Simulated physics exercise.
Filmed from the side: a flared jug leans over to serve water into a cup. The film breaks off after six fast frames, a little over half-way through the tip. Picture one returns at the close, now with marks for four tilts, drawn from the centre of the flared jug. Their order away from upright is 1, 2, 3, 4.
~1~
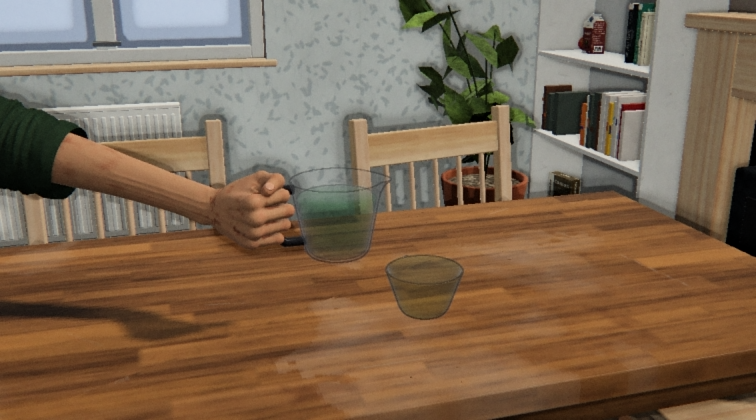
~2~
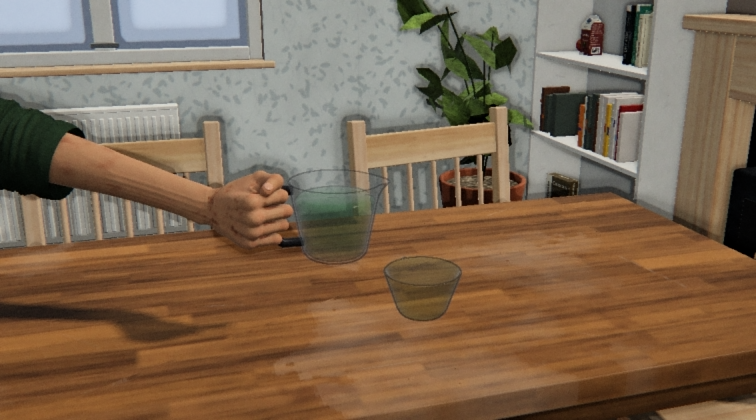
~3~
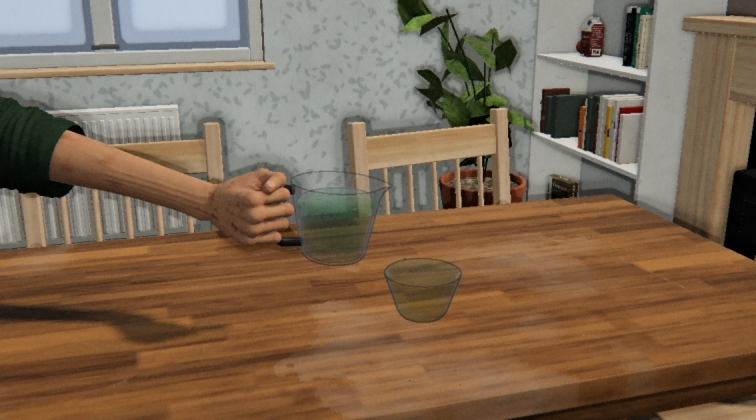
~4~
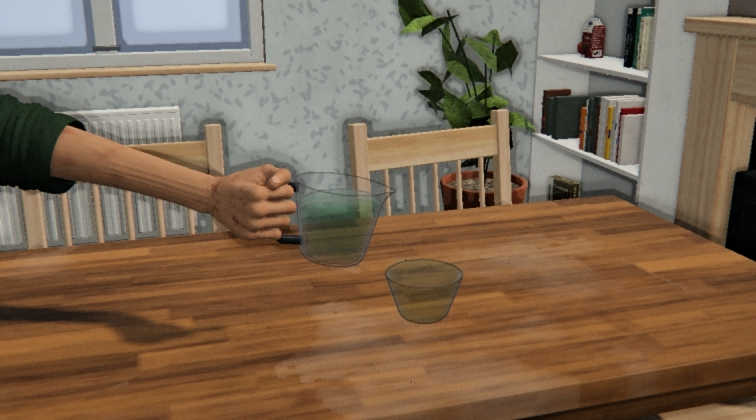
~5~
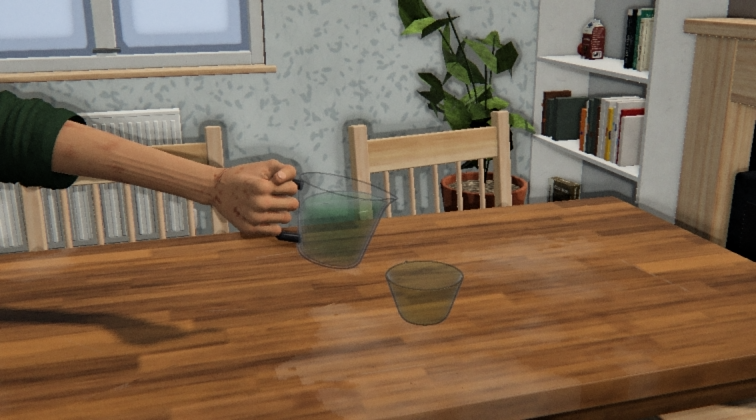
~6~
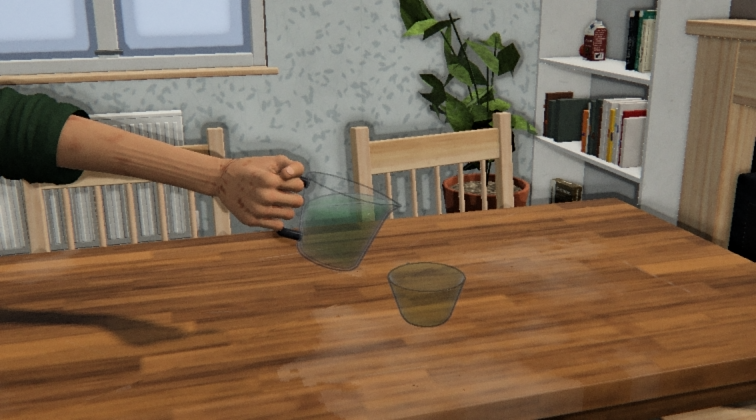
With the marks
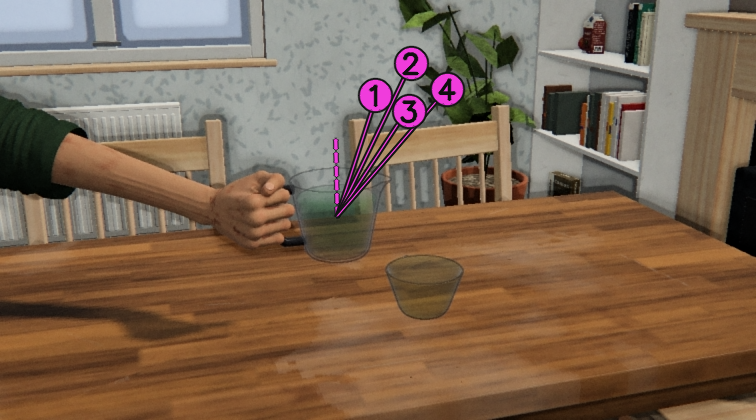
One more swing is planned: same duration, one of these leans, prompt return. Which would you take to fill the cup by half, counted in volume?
Use mark 4.
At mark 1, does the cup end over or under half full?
Under half.
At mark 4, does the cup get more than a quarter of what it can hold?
Yes, clearly.
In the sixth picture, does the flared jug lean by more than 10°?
Yes.
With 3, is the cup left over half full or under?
Under half.
On the marked copy, 1 at (371, 112); 2 at (403, 78); 3 at (397, 124); 4 at (436, 101).
Choosing 1, the cup ends with about 2 % of what it can hold.
Choosing 2, the cup ends with about 13 % of what it can hold.
Choosing 3, the cup ends with about 29 % of what it can hold.
Choosing 4, the cup ends with about 49 % of what it can hold.
